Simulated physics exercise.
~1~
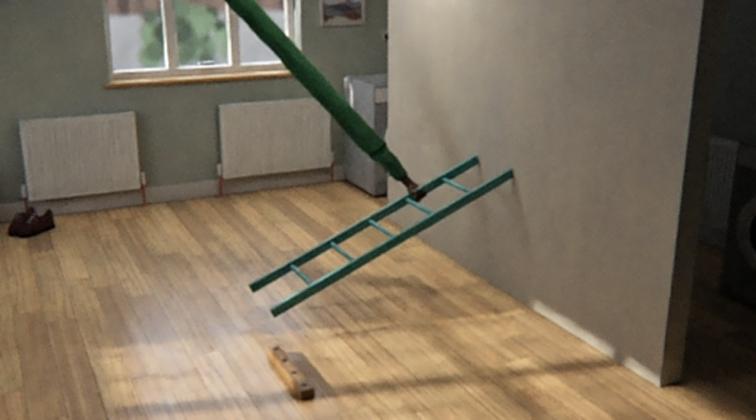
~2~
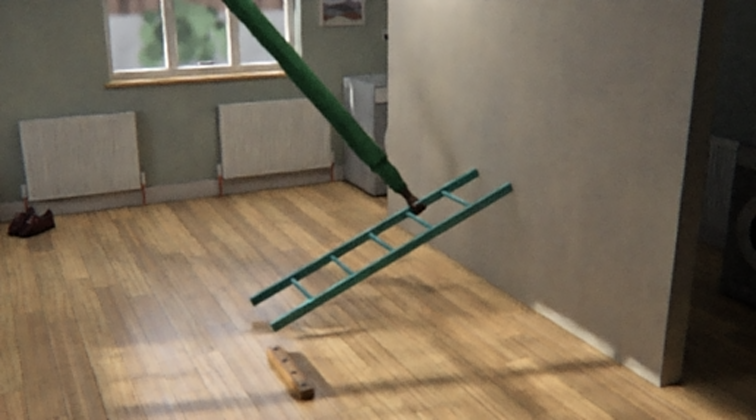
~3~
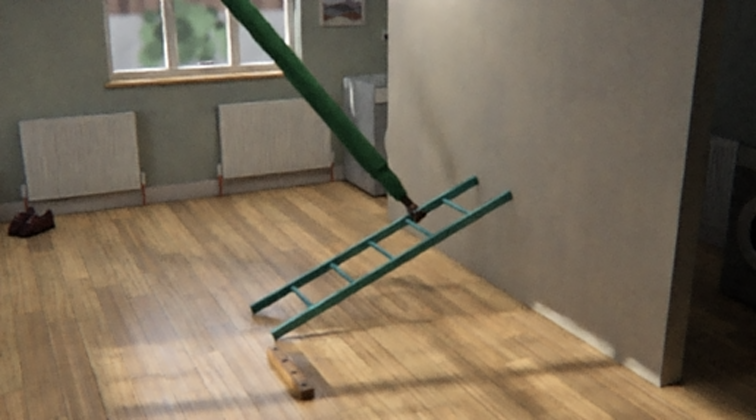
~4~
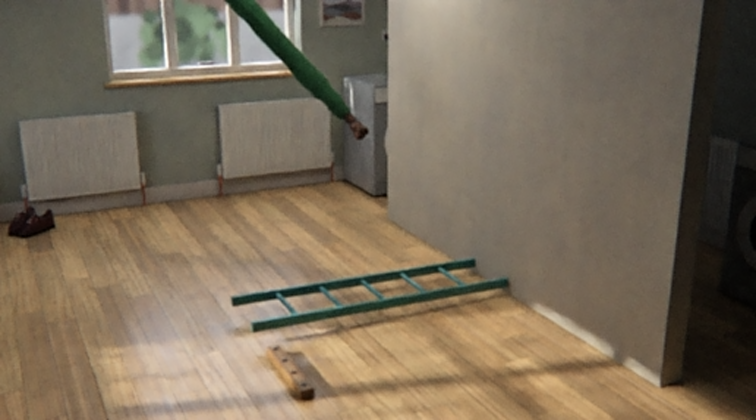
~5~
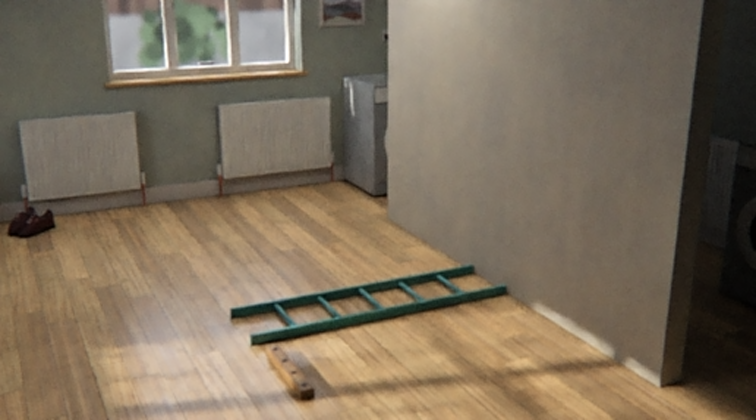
We see a green-sleeved arm lower a slanted turquoise ladder toward a wooden floor beside a grey wall, its lower end near a small wooden batten. The hand lets go and withdraws as the ladder drops, ending up lying flat on the floor behind the batten.
